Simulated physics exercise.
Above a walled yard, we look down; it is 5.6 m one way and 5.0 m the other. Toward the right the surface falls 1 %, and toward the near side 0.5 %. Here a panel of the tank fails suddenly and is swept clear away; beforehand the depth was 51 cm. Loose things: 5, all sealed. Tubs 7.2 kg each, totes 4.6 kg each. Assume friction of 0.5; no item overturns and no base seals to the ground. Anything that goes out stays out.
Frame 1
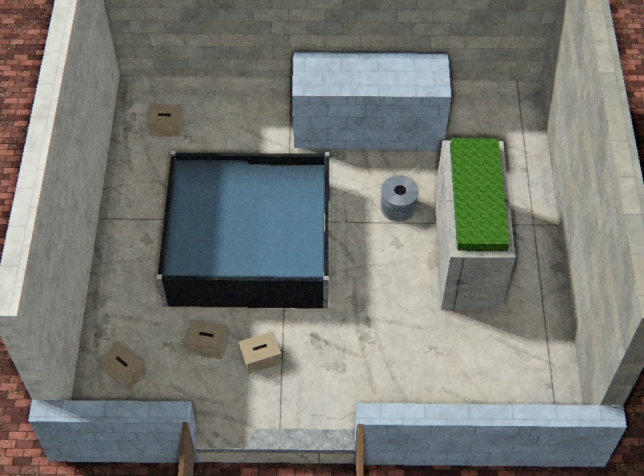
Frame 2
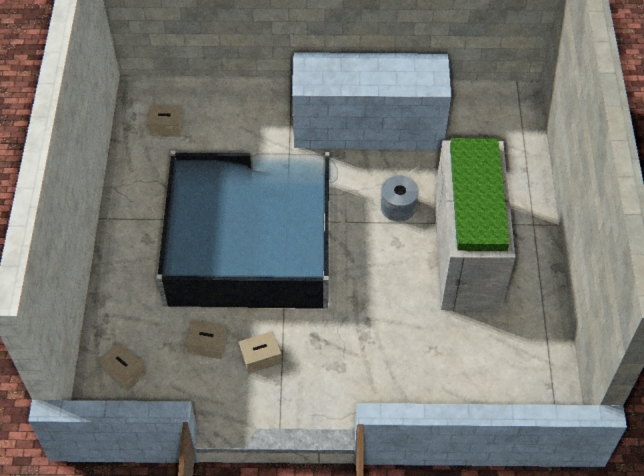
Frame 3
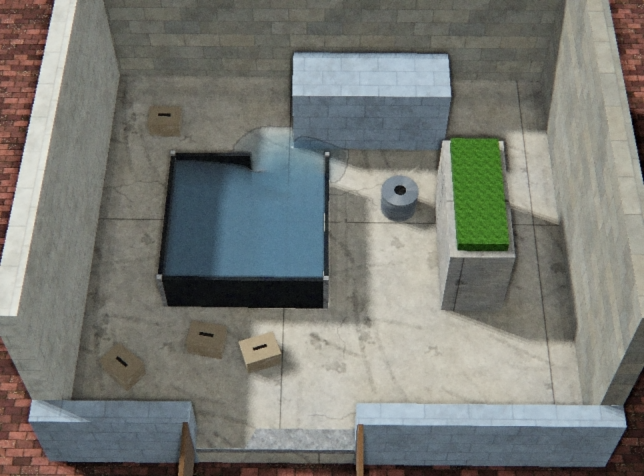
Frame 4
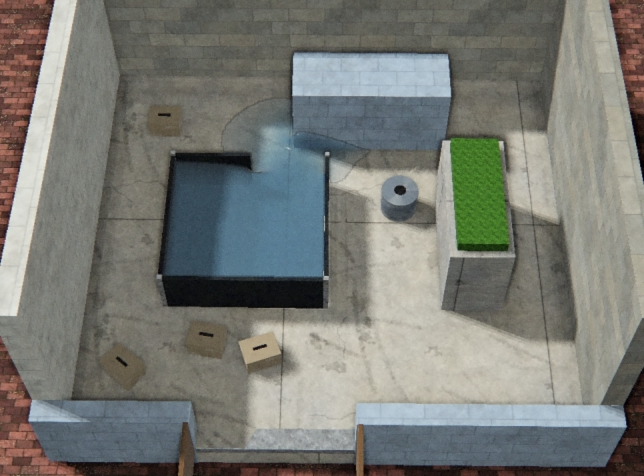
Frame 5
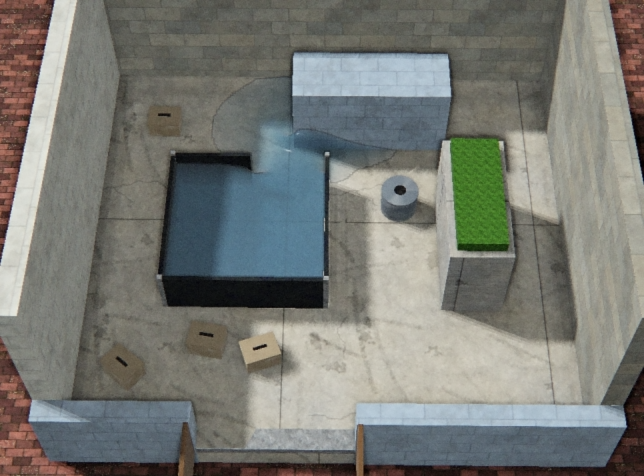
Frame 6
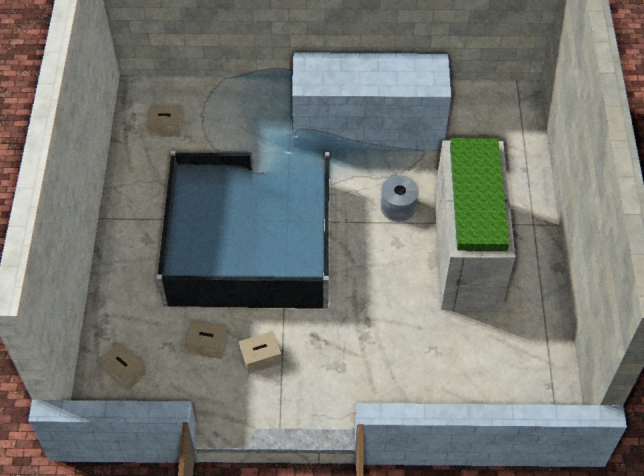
Inside a walled yard, a dark square tank brimming with blue water stands among tan boxes, pale blocks and a grey cylinder. Part of its far wall disappears, and water pours out through the gap, then spreads in a thin sheet across the floor behind it, while the boxes stay still.
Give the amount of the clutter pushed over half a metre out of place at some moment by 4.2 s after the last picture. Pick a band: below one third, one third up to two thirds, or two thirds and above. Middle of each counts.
The share is one third up to two thirds.
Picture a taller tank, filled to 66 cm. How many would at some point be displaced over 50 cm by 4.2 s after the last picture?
So the tally would be 3.
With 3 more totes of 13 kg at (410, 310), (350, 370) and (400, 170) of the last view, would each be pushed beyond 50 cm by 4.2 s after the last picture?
Respectively: Doesn't reach it; doesn't reach it; tops it.
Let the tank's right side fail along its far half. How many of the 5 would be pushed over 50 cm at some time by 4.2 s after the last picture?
Then 1.
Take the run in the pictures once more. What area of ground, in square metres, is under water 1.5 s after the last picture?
About 12 m2.
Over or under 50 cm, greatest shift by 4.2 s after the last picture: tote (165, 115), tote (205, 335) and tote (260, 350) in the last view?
Well, in that order it's topping it, not reaching it, not reaching it.
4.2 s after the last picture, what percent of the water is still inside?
100 %.
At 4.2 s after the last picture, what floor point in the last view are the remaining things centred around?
I'd put it close to (224, 336) in the last view.
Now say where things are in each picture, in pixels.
In the first frame, a tub at (400, 190) rests on the ground; a tote at (206, 335), on the bottom; water covers 3.1 m2; 0 of 5 have shifted.
In the second frame, a tub at (400, 190), on the bottom; a tote at (206, 335), on the bottom; water covers 3.6 m2; 0 of 5 have shifted.
In the third frame, a tub at (400, 190) rests on the ground; a tote at (206, 335), on the bottom; water covers 4.0 m2; 0 of 5 have shifted.
In the fourth frame, a tub at (400, 190), on the bottom; a tote at (206, 335), on the bottom; water covers 4.5 m2; 0 of 5 have shifted.
In the fifth frame, a tub at (400, 190) rests on the ground; a tote at (206, 335) rests on the ground; water covers 5.0 m2; 0 of 5 have shifted.
In the sixth frame, a tub at (400, 190), on the bottom; a tote at (206, 335), on the bottom; water covers 5.5 m2; 0 of 5 have shifted.
Then, 0.4 s after the last picture 0 of 5 are over 50 cm from their spots; 0 afloat.
Then, 1.5 s after the last picture 1 of 5 are over 50 cm from their spots; 0 afloat.
Then, 2.8 s after the last picture 2 of 5 are over 50 cm from their spots; 1 afloat.
Then, 4.2 s after the last picture 2 of 5 are over 50 cm from their spots, and 2 have been at some point; 2 afloat.
